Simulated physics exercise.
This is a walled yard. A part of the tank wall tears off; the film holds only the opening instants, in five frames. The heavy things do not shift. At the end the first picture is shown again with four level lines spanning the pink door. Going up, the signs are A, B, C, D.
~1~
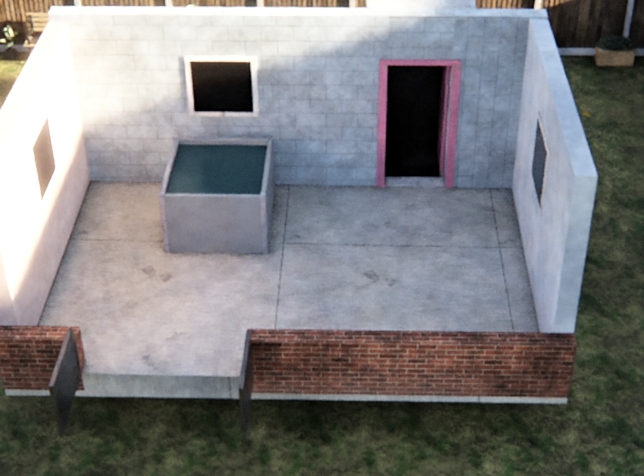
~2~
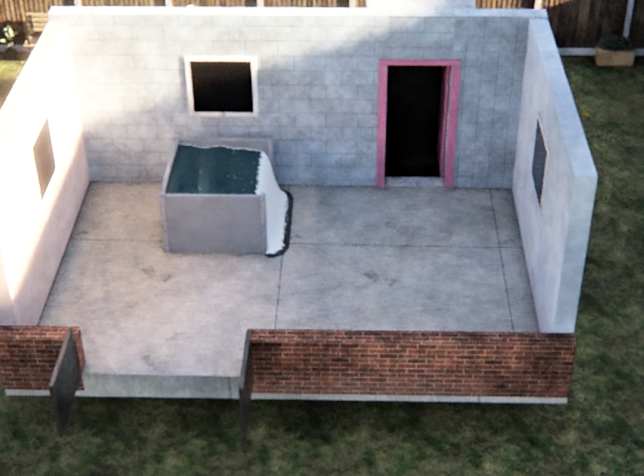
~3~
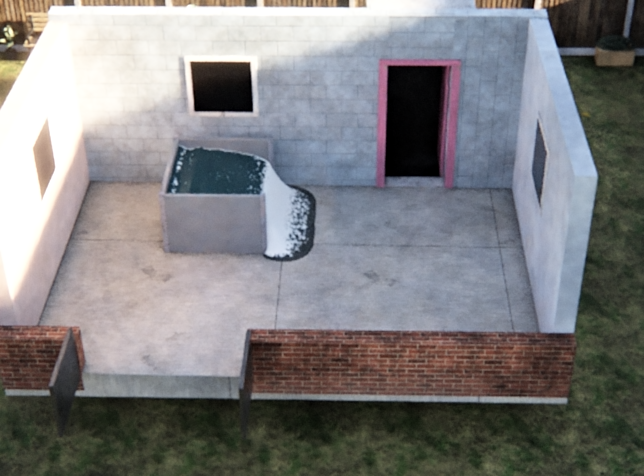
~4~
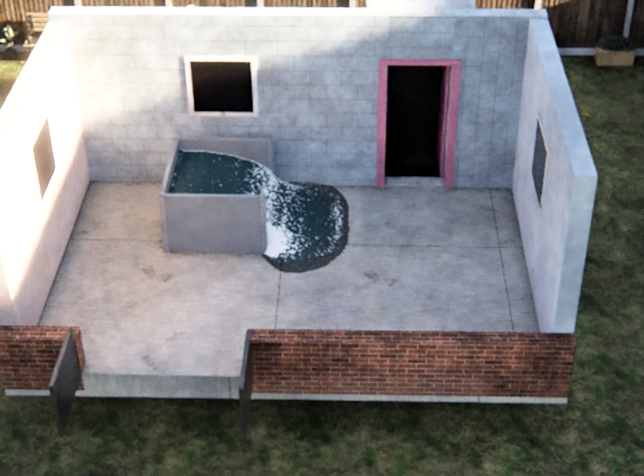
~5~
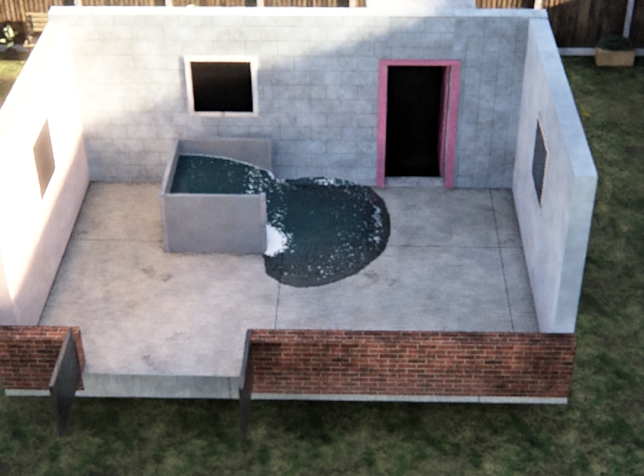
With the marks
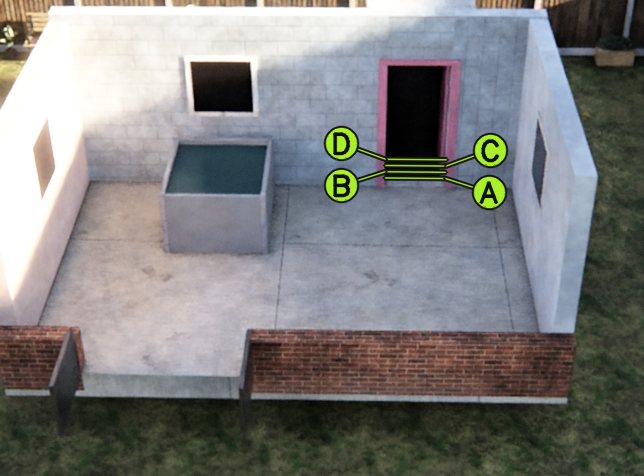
In a walled yard, water pours from a tank's right side and spreads across the floor.
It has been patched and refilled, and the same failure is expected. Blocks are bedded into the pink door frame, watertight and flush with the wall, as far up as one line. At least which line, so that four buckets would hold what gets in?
Go for A.
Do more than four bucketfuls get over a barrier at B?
No.
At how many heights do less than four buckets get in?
All four.
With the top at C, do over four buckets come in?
No, not at all.
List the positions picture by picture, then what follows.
In the first frame, water in the tank at rest, its middle at (218, 171); foot of the pink doorway at (414, 187); open gate at (163, 324).
In the second frame, front seen at (264, 219), 2 % of the ground wet.
In the third frame, front seen at (286, 257), 4 % of the ground wet.
In the fourth frame, front seen at (317, 263), 9 % of the ground wet.
In the fifth frame, front seen at (378, 246), 15 % of the ground wet.
On the marked copy, A at (415, 178); B at (415, 172); C at (415, 165); D at (416, 159); from the bottom up A, B, C, D.
With A, a splash gets over, under a bucket.
With B, nothing gets over.
With C, nothing gets over.
With D, nothing gets over.
